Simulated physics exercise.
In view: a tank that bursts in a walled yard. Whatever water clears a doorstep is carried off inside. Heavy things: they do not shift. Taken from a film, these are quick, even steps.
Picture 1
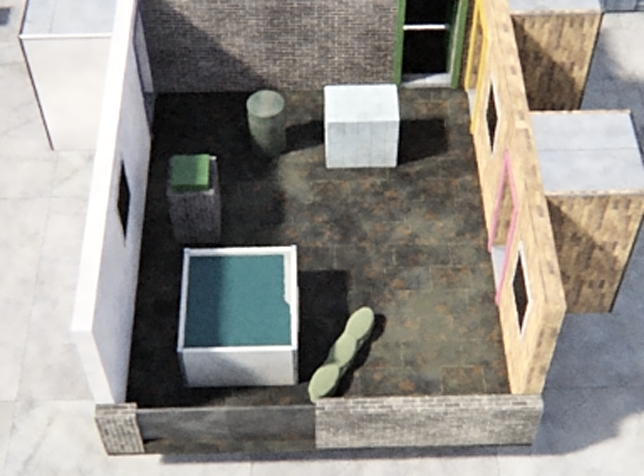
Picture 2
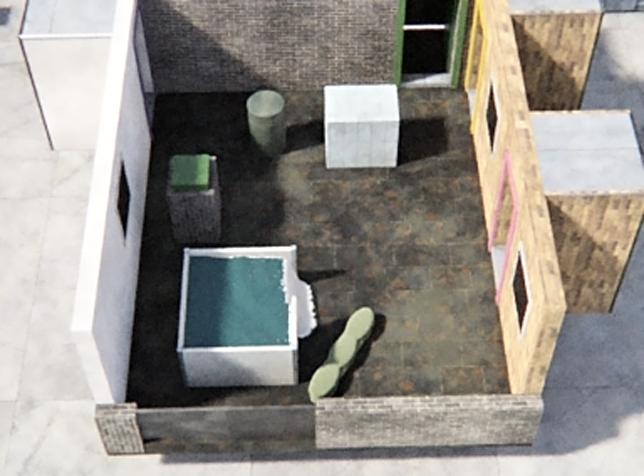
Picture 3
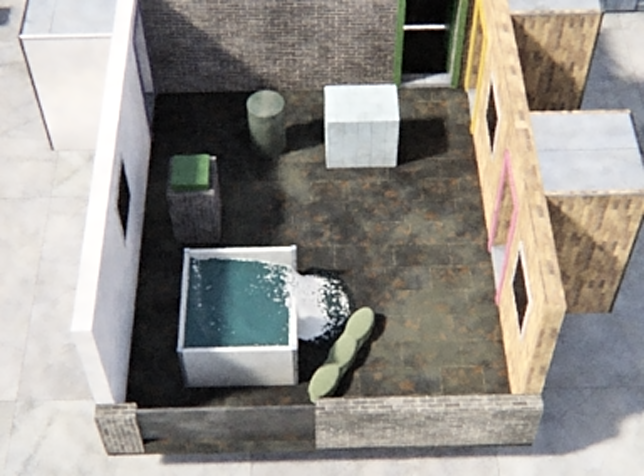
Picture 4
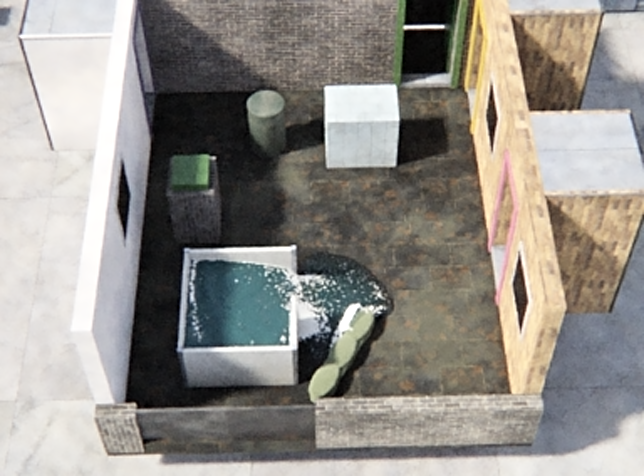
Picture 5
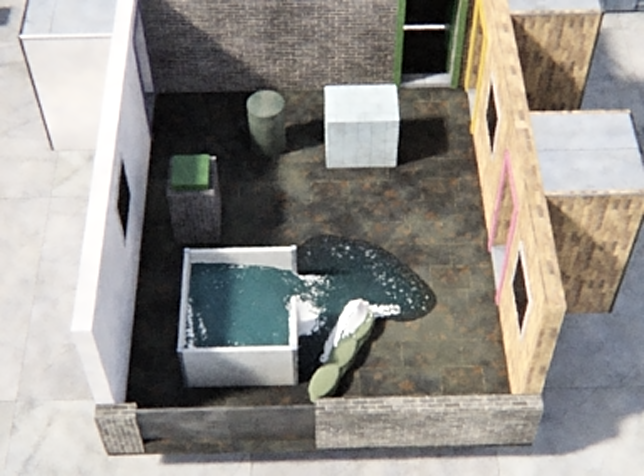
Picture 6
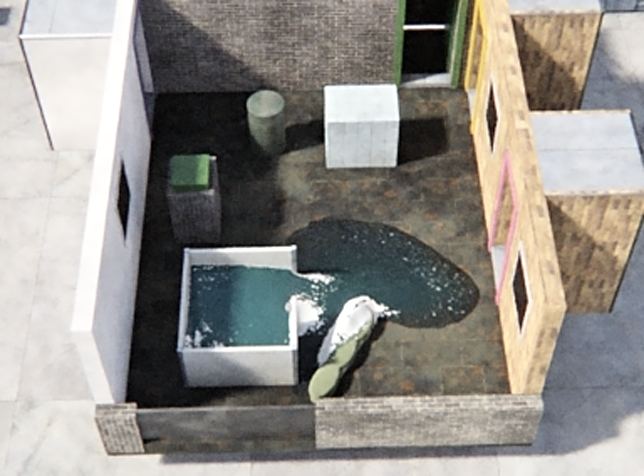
In a brick-walled yard, a square white tank full of teal water burst open on its right side, and the water gushed out past a lumpy green bush and spread rightward across the dark floor.
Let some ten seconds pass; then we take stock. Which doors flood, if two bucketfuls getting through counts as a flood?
The pink door floods; the green door floods; the blue door does not flood; the yellow door floods.
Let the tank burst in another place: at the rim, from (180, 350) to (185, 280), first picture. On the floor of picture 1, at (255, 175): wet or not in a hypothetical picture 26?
Answer: Dry.
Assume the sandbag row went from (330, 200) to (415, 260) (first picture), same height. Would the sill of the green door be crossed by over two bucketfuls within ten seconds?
As I read it, the green remains below the threshold.
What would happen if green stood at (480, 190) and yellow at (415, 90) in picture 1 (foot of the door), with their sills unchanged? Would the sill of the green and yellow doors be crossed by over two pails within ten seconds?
Green is flooded, yellow is flooded.
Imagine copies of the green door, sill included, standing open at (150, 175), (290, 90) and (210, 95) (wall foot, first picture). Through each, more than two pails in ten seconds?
In order: Stays within it, stays within it, stays within it.
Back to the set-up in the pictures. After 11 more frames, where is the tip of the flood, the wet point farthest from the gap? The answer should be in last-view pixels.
My guess would be about (463, 93).
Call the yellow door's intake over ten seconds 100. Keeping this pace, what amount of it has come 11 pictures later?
The figure is near 0 per cent.
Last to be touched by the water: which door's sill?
Answer - the door marked blue.
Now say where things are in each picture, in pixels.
The first picture shows the tank at (239, 301) is whole and still.
In the second picture, the front is at (298, 282), out from the gap at (293, 299).
In the third picture, the front is at (351, 326), out from the gap at (293, 299).
In the fourth picture, the front is at (385, 296), out from the gap at (293, 300).
In the fifth picture, water pours out at (293, 300) and has run to (429, 295).
In the sixth picture, water pours out at (293, 300) and has run to (471, 288).
A moment on, water covers 35 % of the floor; the pink door over two buckets in, the green door not reached, the blue door not reached, the yellow door not reached.
Next, water covers 45 % of the floor; the pink door far over two buckets in, the green door not reached, the blue door not reached, the yellow door wet at the sill, nothing in.
Then, water covers 55 % of the floor; the pink door far over two buckets in, the green door over two buckets in, the blue door not reached, the yellow door under two buckets in.
Later, water covers 75 % of the floor; the pink door far over two buckets in, the green door far over two buckets in, the blue door wet at the sill, nothing in, the yellow door over two buckets in.
In the end, water covers 95 % of the floor; the pink door far over two buckets in, the green door far over two buckets in, the blue door wet at the sill, nothing in, the yellow door far over two buckets in.
